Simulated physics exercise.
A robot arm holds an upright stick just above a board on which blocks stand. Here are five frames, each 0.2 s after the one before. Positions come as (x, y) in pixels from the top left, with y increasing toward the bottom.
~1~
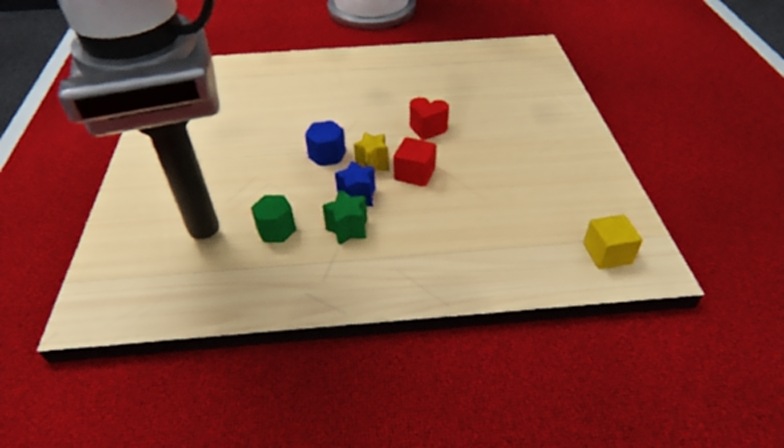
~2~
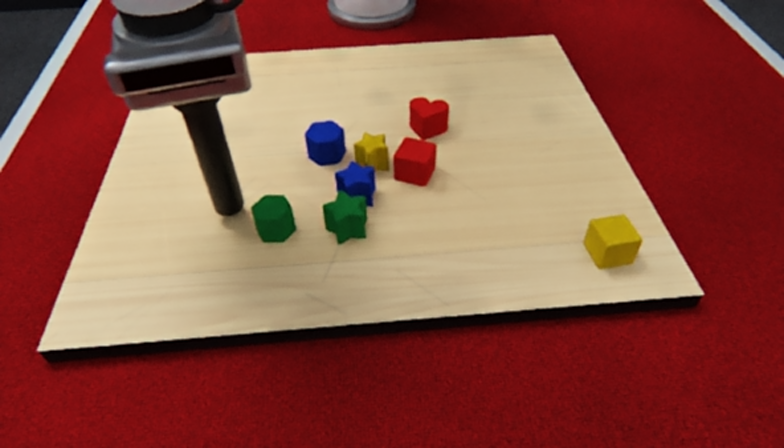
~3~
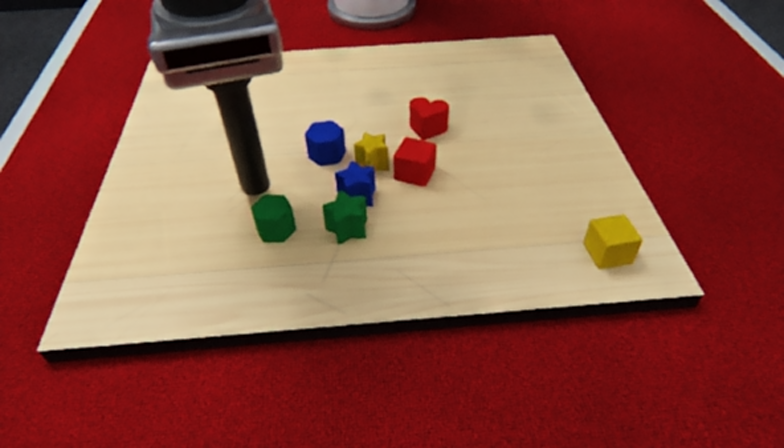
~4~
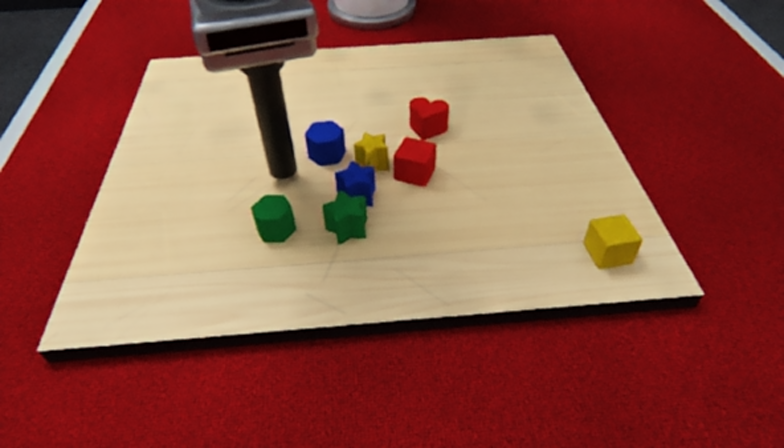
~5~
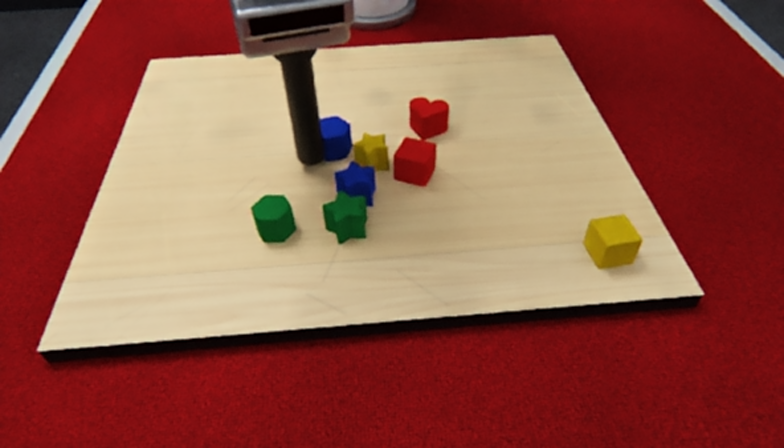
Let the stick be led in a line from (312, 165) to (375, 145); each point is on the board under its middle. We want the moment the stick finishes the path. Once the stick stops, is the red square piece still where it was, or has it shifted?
The block you're asking about stays where it is.
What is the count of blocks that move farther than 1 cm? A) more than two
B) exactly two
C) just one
C - just one.
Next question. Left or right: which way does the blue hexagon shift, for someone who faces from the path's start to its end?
My prediction: Leftwards.
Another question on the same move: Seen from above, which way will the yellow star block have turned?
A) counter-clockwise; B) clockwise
Choice B: Clockwise.
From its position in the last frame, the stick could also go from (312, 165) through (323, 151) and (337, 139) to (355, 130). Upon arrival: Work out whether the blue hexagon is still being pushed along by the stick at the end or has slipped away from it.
The blue hexagon won't leave the front of the stick.
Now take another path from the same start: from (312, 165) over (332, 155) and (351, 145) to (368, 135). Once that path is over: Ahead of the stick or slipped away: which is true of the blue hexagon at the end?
It is still in front.
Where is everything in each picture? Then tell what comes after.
Tip of the stick (204, 228), middles of tops, blue hexagon (324, 131), yellow star block (372, 141), red square piece (415, 149), in the first frame.
Stick (230, 206), nothing pushed, in the second frame.
Stick (256, 186), nothing pushed, in the third frame.
Stick (283, 170), nothing pushed, in the fourth frame.
Stick (311, 157), blue hexagon (331, 126), yellow star block (372, 141), red square piece (415, 149), in the fifth frame.
The first path, step by step. Halfway along, stick (343, 146); blue hexagon (353, 113), turned 35° anticlockwise.
At the end, stick (375, 136); blue hexagon (367, 103), turned 85° anticlockwise; yellow star block (376, 140), turned 35° clockwise; red square piece unmoved.
